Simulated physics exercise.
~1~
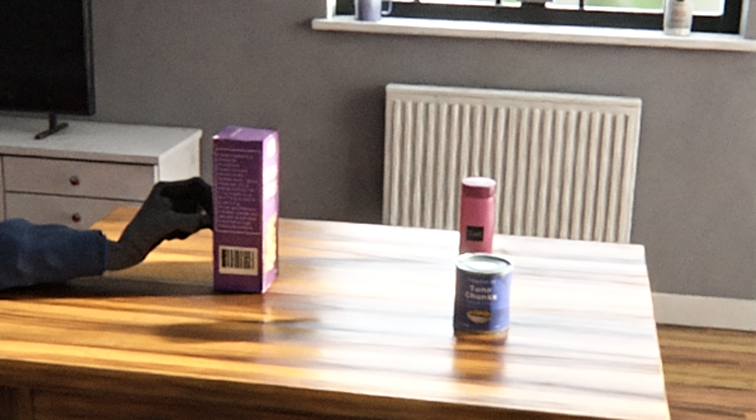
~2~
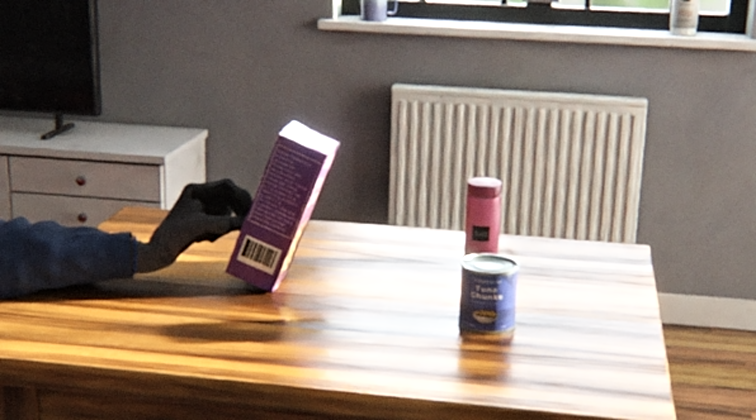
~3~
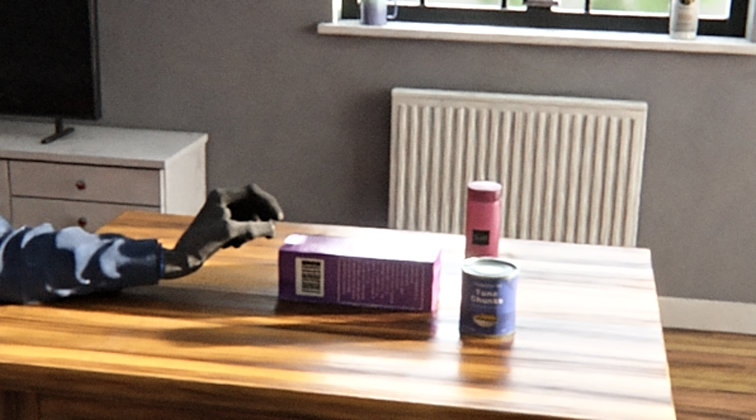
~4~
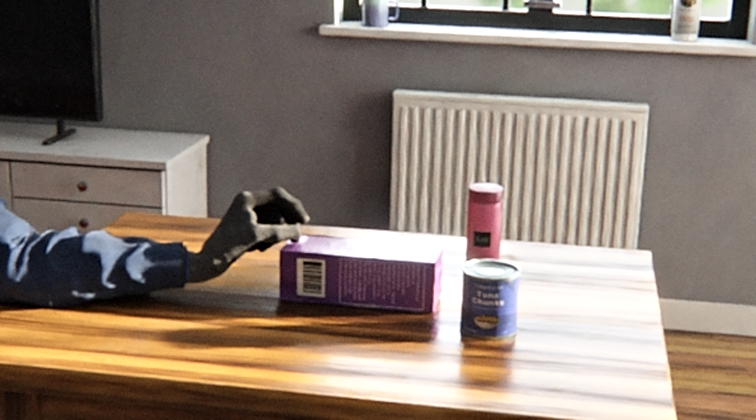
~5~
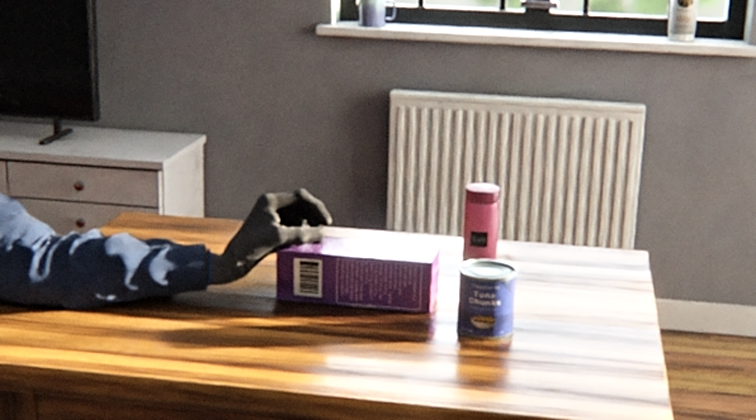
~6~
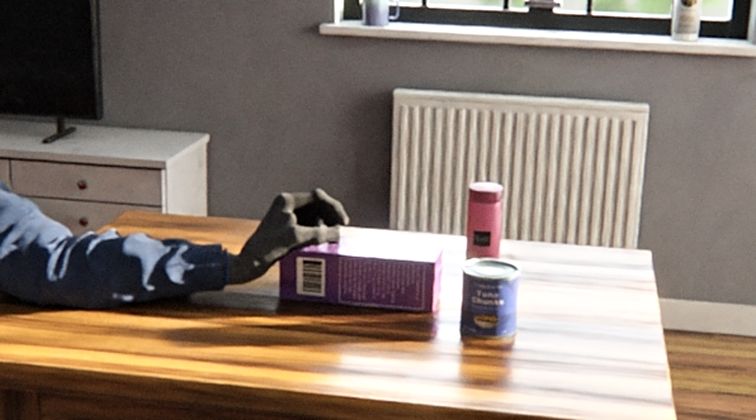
A dark hand reached in from the left and pushed a tall purple carton, which tipped to the right and fell onto its side, while the pink shaker and blue tin stayed standing as the hand moved on above the fallen carton.
